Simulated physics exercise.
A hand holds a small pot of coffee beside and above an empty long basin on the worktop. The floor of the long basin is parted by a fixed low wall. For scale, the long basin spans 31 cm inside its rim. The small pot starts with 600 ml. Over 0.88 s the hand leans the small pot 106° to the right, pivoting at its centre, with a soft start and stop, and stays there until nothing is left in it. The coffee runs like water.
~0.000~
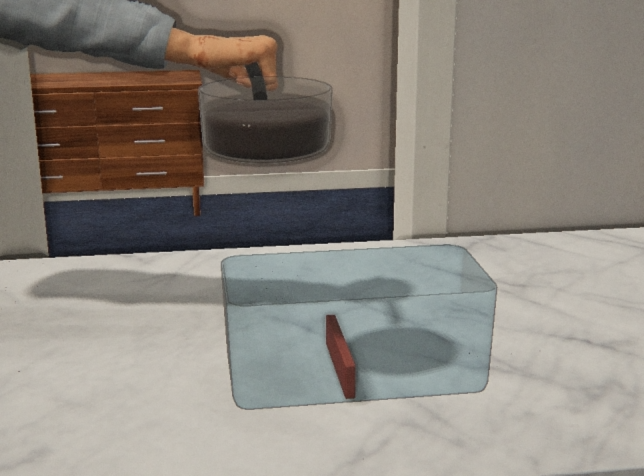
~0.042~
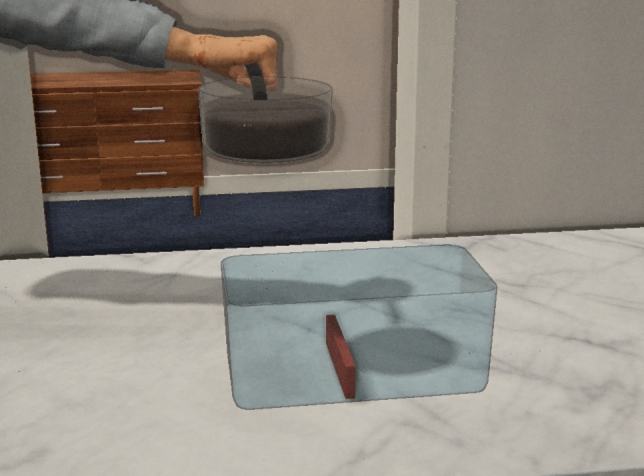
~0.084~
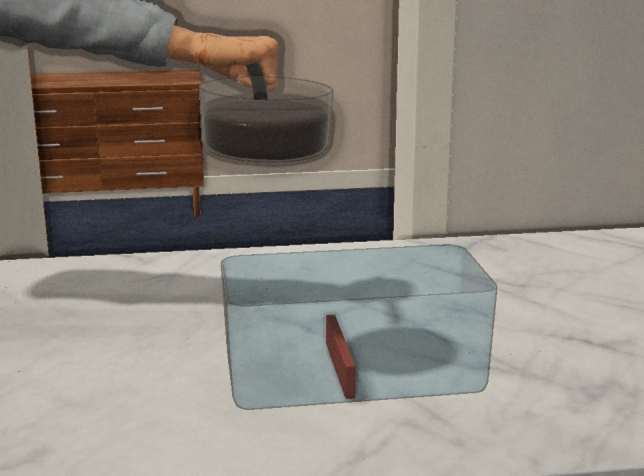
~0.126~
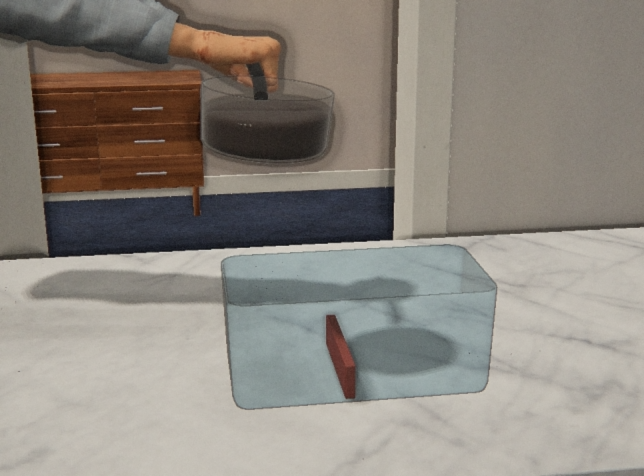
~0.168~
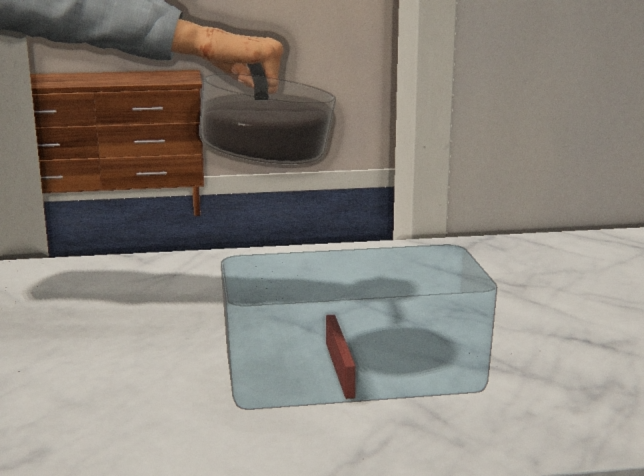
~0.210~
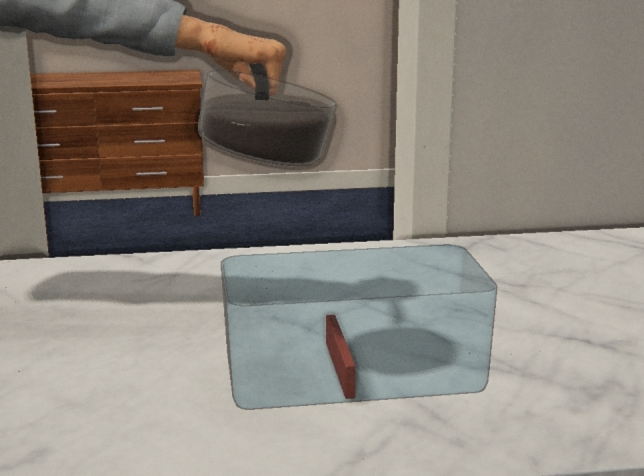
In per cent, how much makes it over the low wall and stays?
Roughly 90 per cent is past the wall.
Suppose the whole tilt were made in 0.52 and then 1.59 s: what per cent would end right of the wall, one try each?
First 80, then 90 per cent.
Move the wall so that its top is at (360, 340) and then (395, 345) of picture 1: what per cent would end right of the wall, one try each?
In turn about 65 and 30 per cent.
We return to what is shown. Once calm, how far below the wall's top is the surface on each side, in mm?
Some 40 mm on the left and 22 mm on the right.
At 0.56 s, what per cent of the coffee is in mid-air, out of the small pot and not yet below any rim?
About 46 per cent.
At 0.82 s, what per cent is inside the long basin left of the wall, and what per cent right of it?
Some 4 per cent left and 72 right.
By 0.56 s the tilt is 75° and 51 per cent is still to pour, 0 is left of the wall and 4 right of it.
By 0.82 s the tilt is 105° and 9 per cent is still to pour, 4 is left of the wall and 72 right of it.
By 1.09 s the tilt is 106° and 0 per cent is still to pour, 9 is left of the wall and 88 right of it.
By 1.38 s the tilt is 106° and 0 per cent is still to pour, 9 is left of the wall and 90 right of it.
At rest 9 per cent lies left of the wall, 90 right of it and 1 outside.
